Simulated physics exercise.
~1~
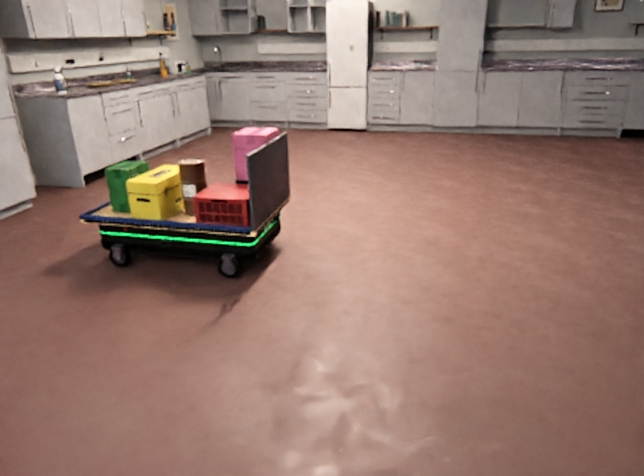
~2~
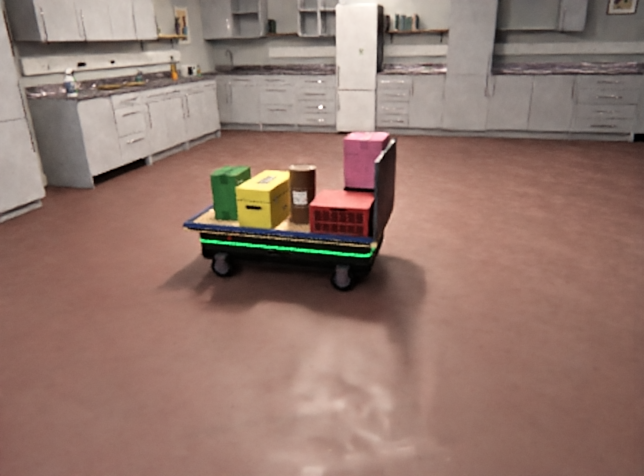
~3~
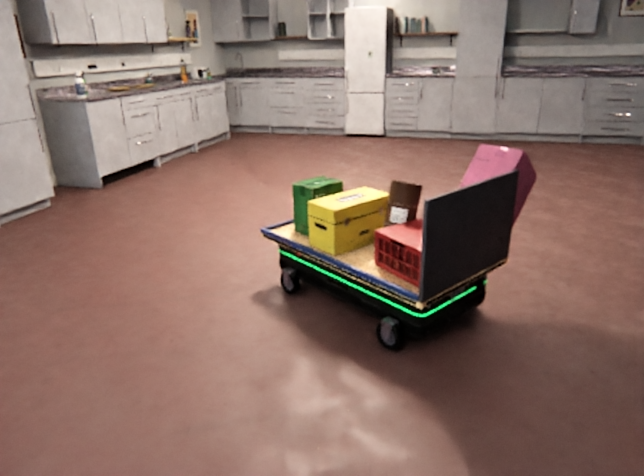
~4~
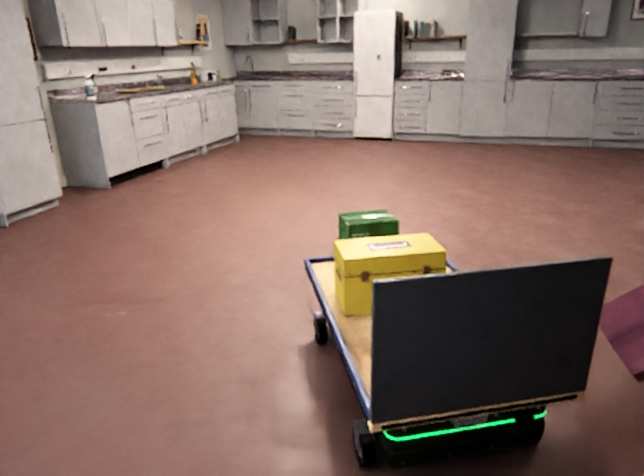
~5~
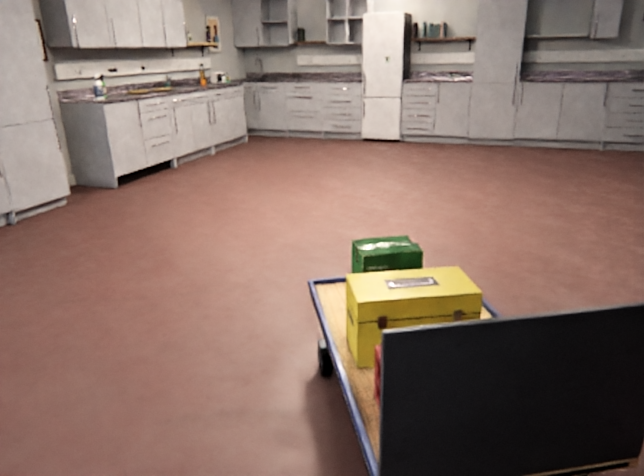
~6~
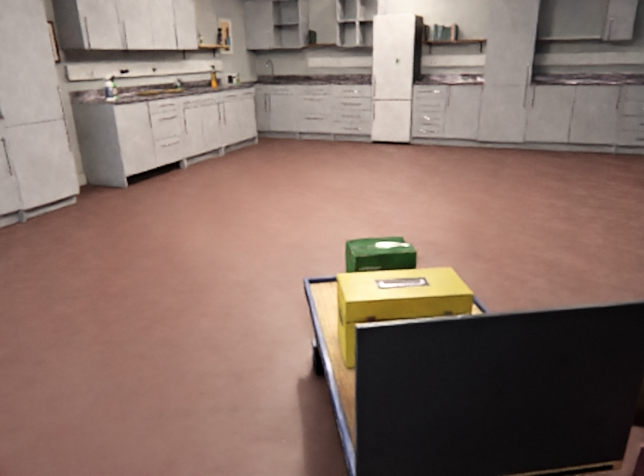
A flat cart with a glowing green strip rolls across the reddish-brown floor of a large room lined with grey cabinets, seen from slightly above. It carries green, yellow and pink boxes, a red crate and a brown canister, with a tall dark board at its leading end. The cart travels rightward and swings toward the viewer, and the pink box tips over the side as the canister leans. The pink box tumbles off at the right while the yellow toolbox shifts on the deck. The cart stops, board nearest, with the green and yellow boxes still upright aboard.
